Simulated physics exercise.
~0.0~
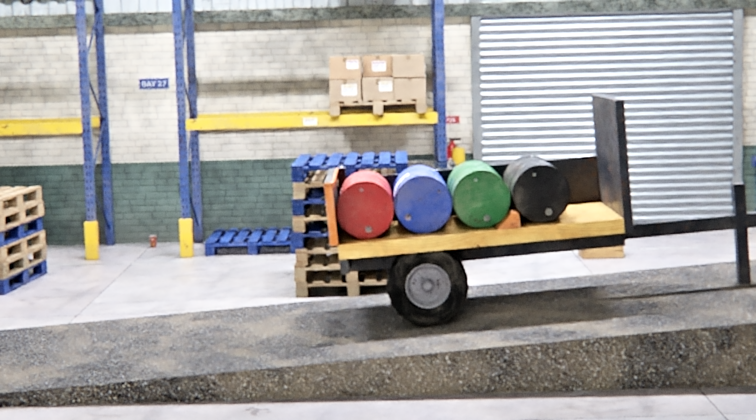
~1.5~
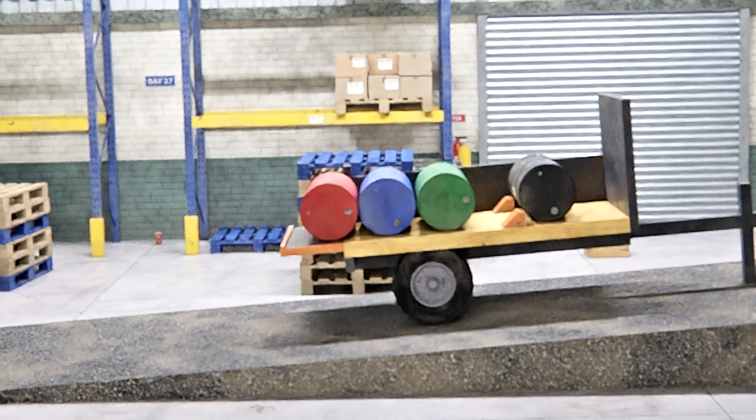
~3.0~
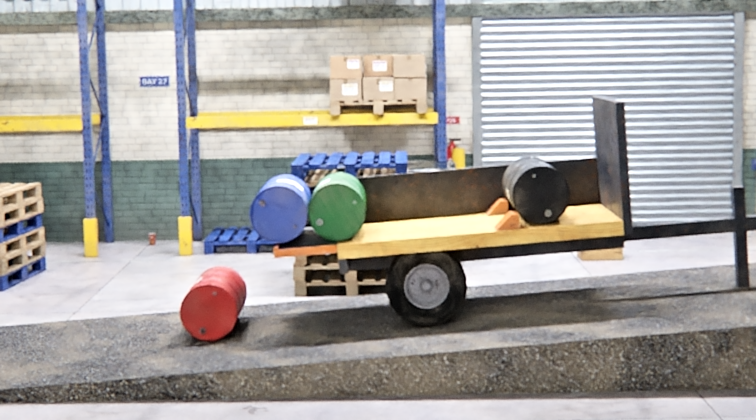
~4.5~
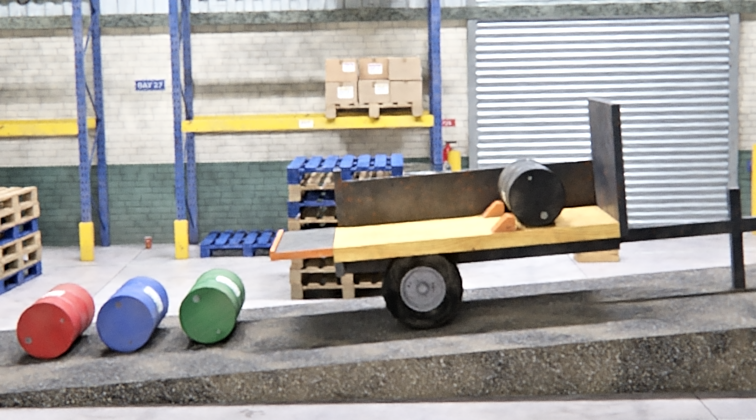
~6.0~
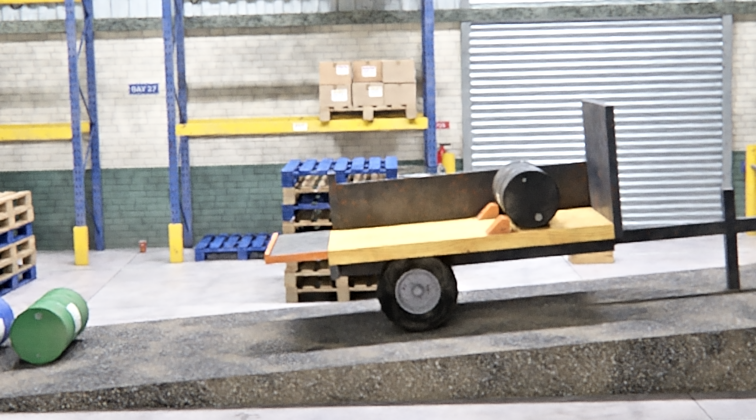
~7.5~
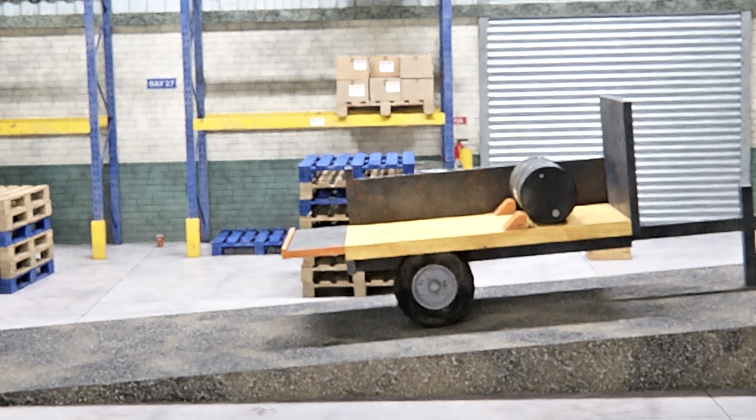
Red, blue and green drums roll left off a lowered trailer gate while black stays.
